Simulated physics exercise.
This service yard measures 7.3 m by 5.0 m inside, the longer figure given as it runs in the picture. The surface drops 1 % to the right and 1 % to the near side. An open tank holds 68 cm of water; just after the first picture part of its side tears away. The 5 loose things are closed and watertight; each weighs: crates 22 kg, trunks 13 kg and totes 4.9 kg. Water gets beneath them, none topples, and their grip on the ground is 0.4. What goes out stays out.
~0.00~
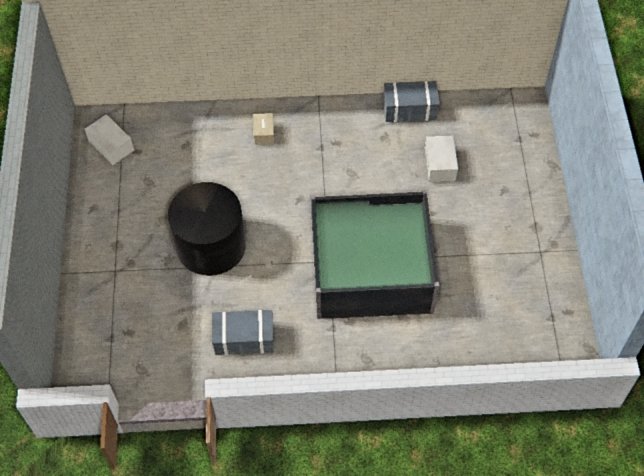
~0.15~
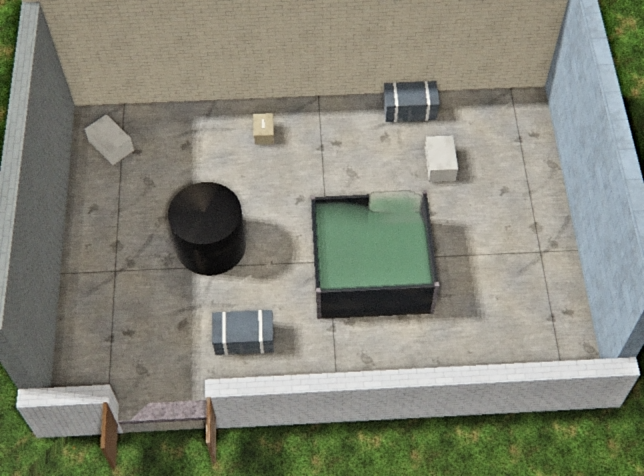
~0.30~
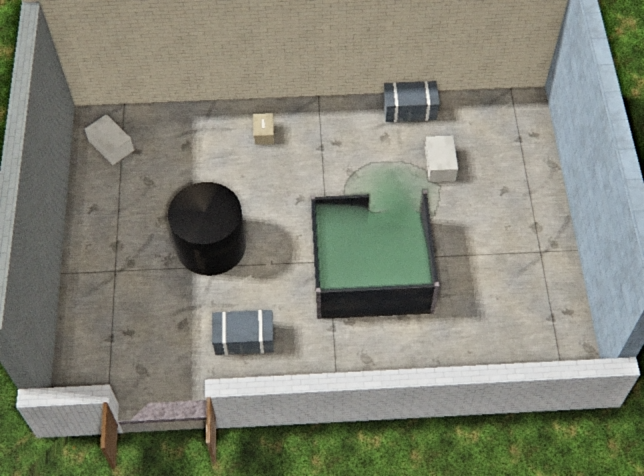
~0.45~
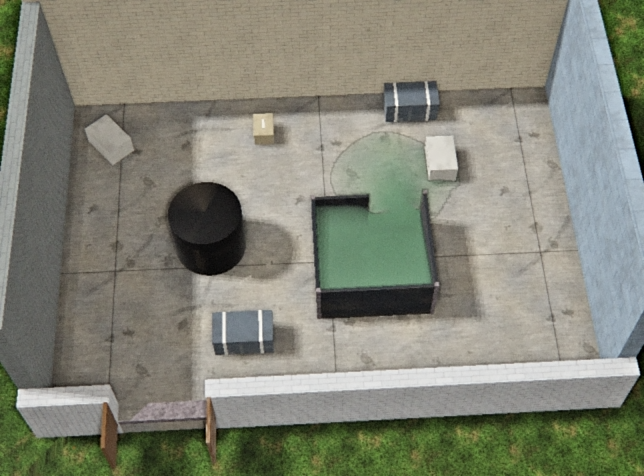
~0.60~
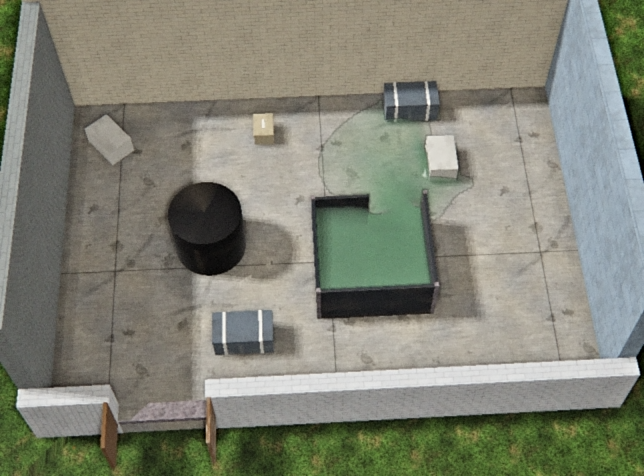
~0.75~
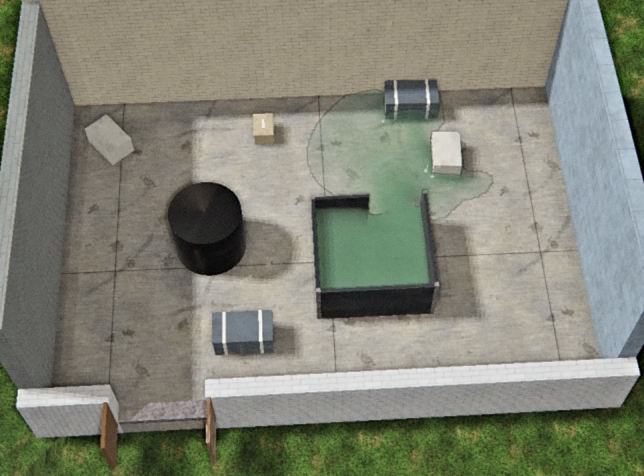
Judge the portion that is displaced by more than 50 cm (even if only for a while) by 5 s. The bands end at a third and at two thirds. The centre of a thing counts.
Share: Between one and two thirds.
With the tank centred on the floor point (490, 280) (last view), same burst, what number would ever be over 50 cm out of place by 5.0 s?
Then 3.
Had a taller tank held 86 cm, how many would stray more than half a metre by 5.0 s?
In that case 4 of them.
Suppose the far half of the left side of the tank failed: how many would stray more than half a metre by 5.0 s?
Then 3.
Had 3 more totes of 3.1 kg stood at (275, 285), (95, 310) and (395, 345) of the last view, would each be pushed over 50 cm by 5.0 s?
In turn: Short of it, short of it, short of it.
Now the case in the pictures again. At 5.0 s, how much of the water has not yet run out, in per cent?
Some 100 per cent remains.
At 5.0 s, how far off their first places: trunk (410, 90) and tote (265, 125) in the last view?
In that order: 120 cm, 140 cm.
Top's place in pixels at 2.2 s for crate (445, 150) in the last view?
Near (533, 97).
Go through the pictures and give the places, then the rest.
The first frame shows a crate at (442, 153), on the bottom; a trunk at (411, 93) rests on the ground; 2.1 m2 under water; 0 of 5 have shifted.
The second frame shows a crate at (442, 153) rests on the ground; a trunk at (411, 93), on the bottom; water covers 2.6 m2; 0 of 5 have shifted.
The third frame shows a crate at (442, 153), on the bottom; a trunk at (411, 93) rests on the ground; 3.3 m2 under water; 0 of 5 have shifted.
The fourth frame shows a crate at (442, 153) rests on the ground; a trunk at (411, 93), on the bottom; 4.1 m2 under water; 0 of 5 have shifted.
The fifth frame shows a crate at (442, 152) rests on the ground; a trunk at (411, 93) rests on the ground; 5.0 m2 under water; 0 of 5 have shifted.
The sixth frame shows a crate at (447, 149) rests on the ground, 11 cm from its start; a trunk at (411, 91), on the bottom, 4 cm from its start; water covers 6.1 m2; 1 of 5 have shifted.
After 1.1 s 1 of 5 are over 50 cm from their spots; 1 afloat.
After 2.2 s 1 of 5 are over 50 cm from their spots; 2 afloat.
After 3.5 s 3 of 5 are over 50 cm from their spots; 1 afloat.
After 5.0 s 3 of 5 are over 50 cm from their spots, and 3 have been at some point; 1 afloat.
